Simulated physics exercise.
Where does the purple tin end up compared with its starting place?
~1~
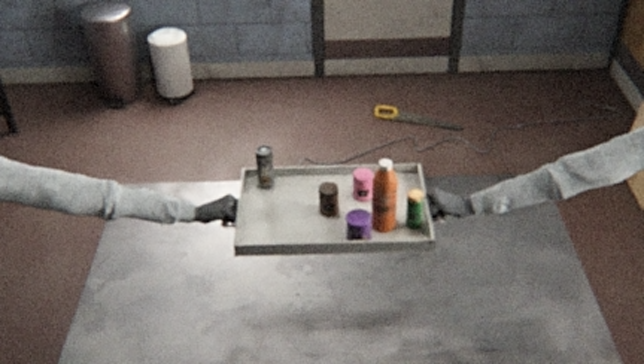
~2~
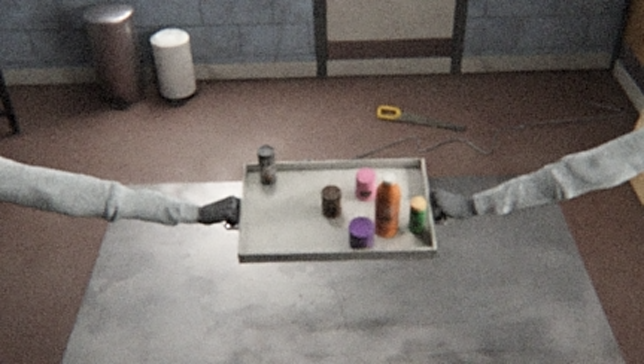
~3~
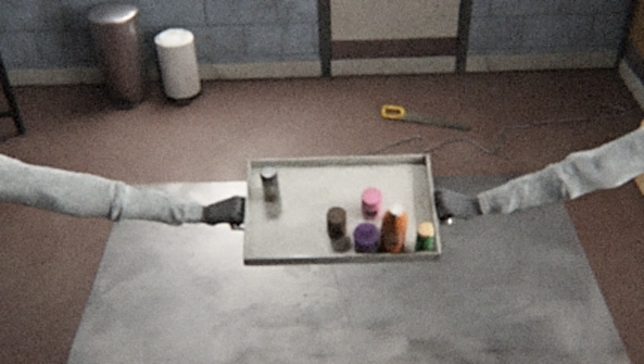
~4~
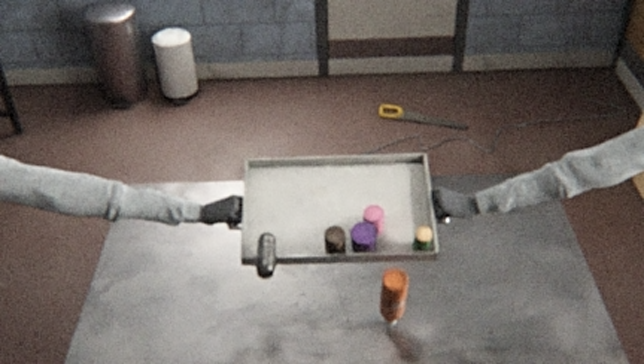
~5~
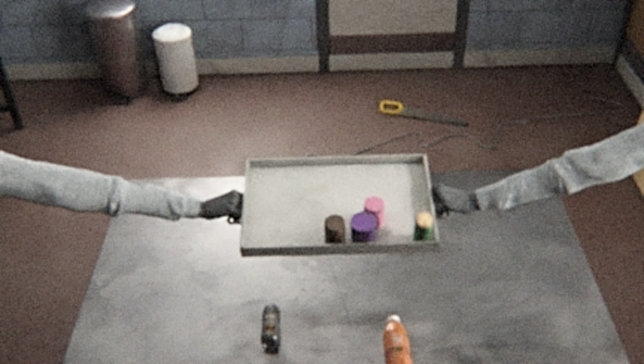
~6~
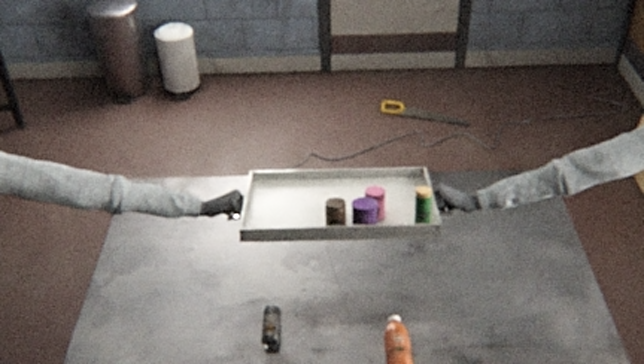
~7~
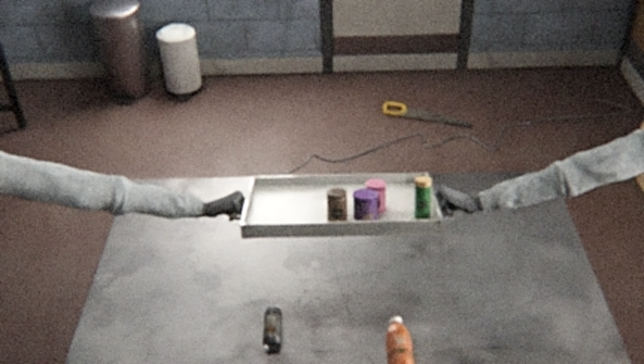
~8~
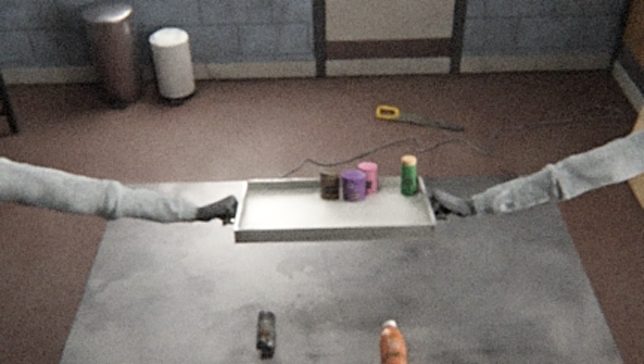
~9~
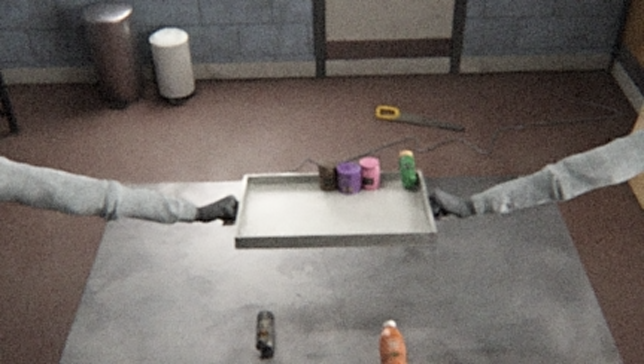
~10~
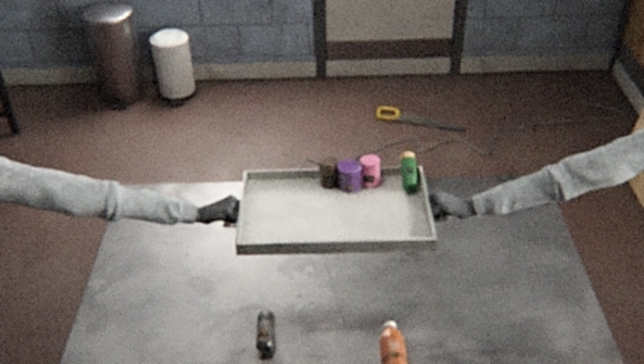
It stays on the tray but ends up shifted, resting near the far rim between the brown jar and the pink jar instead of near the front edge where it started.
